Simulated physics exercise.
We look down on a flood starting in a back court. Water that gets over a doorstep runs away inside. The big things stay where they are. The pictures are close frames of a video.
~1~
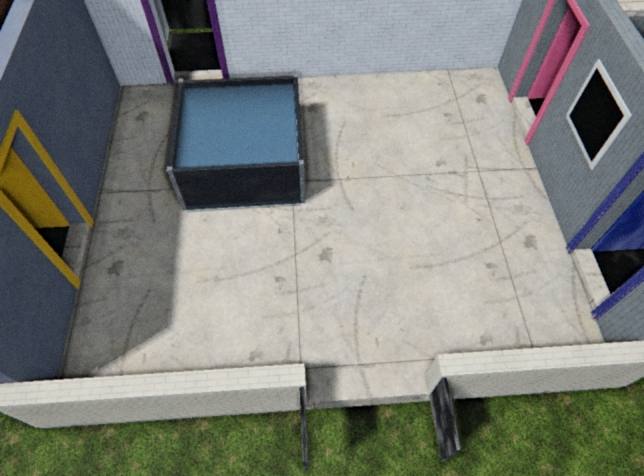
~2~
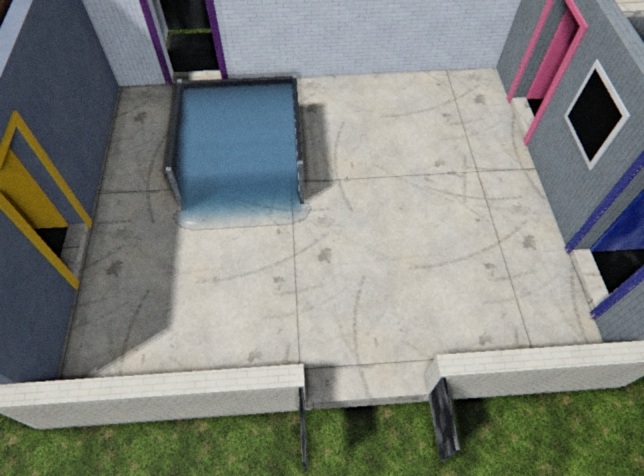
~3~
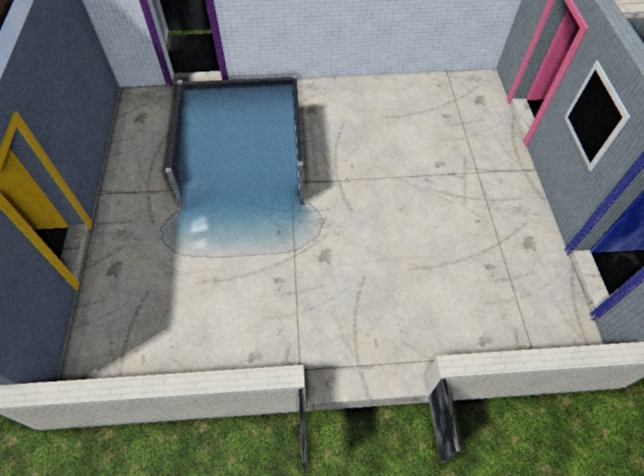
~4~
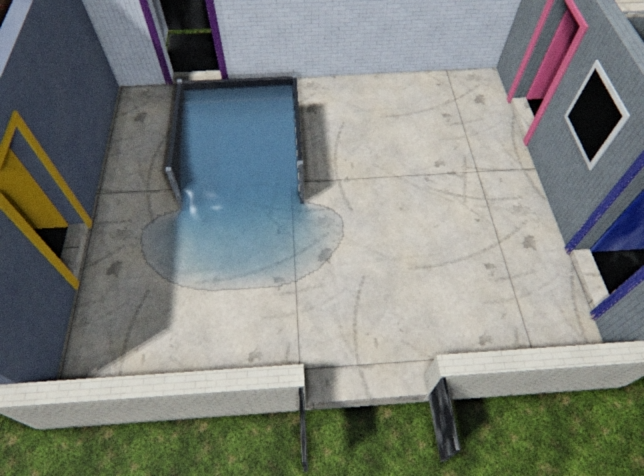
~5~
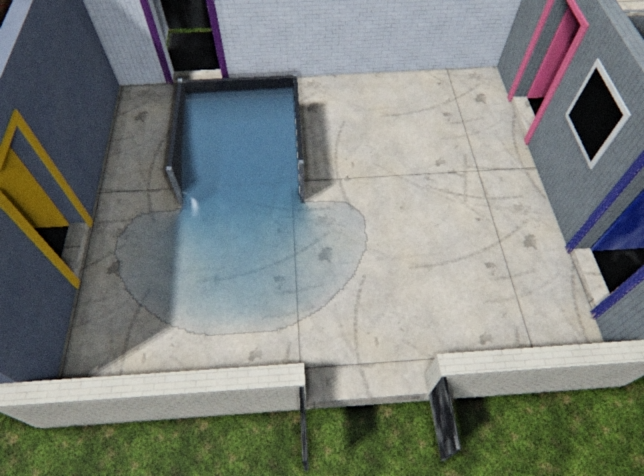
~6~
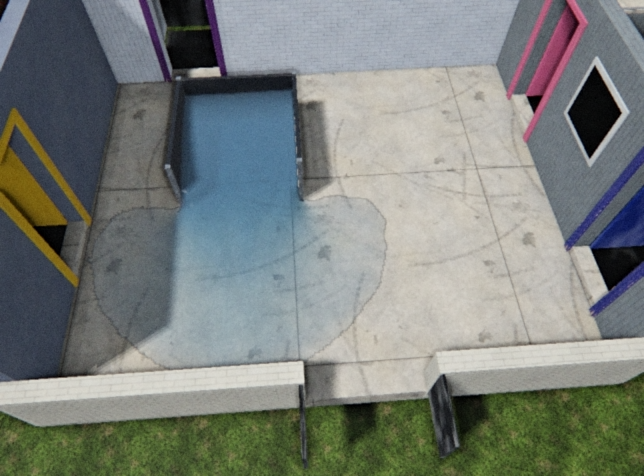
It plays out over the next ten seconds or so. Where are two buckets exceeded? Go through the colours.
One by one: The blue door stays under that; the purple door takes more than that; the yellow door stays under that; the pink door stays under that.
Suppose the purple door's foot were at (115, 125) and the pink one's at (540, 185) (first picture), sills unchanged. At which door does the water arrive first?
It is the yellow one.
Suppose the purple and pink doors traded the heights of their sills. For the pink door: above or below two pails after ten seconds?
Then: The pink one is under.
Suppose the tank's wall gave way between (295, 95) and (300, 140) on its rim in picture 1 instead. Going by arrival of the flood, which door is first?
First comes the pink one.
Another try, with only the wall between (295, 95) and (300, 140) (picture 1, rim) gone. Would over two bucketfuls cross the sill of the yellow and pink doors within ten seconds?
Then: The yellow door holds; the pink door passes that mark.
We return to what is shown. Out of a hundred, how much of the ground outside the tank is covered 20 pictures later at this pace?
I make it 45 per cent.
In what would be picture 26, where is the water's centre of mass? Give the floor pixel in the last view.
Near (227, 276).
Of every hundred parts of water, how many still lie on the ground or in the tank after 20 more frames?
About 82 per cent.
A moment on, water covers 35 % of the floor; the blue door not reached, the purple door not reached, the yellow door wet at the sill, nothing in, the pink door not reached.
Next, water covers 35 % of the floor; the blue door not reached, the purple door not reached, the yellow door wet at the sill, nothing in, the pink door not reached.
Then, water covers 45 % of the floor; the blue door wet at the sill, nothing in, the purple door not reached, the yellow door wet at the sill, nothing in, the pink door not reached.
Later, water covers 75 % of the floor; the blue door wet at the sill, nothing in, the purple door over two buckets in, the yellow door under two buckets in, the pink door wet at the sill, nothing in.
In the end, water covers 95 % of the floor; the blue door wet at the sill, nothing in, the purple door over two buckets in, the yellow door under two buckets in, the pink door wet at the sill, nothing in.
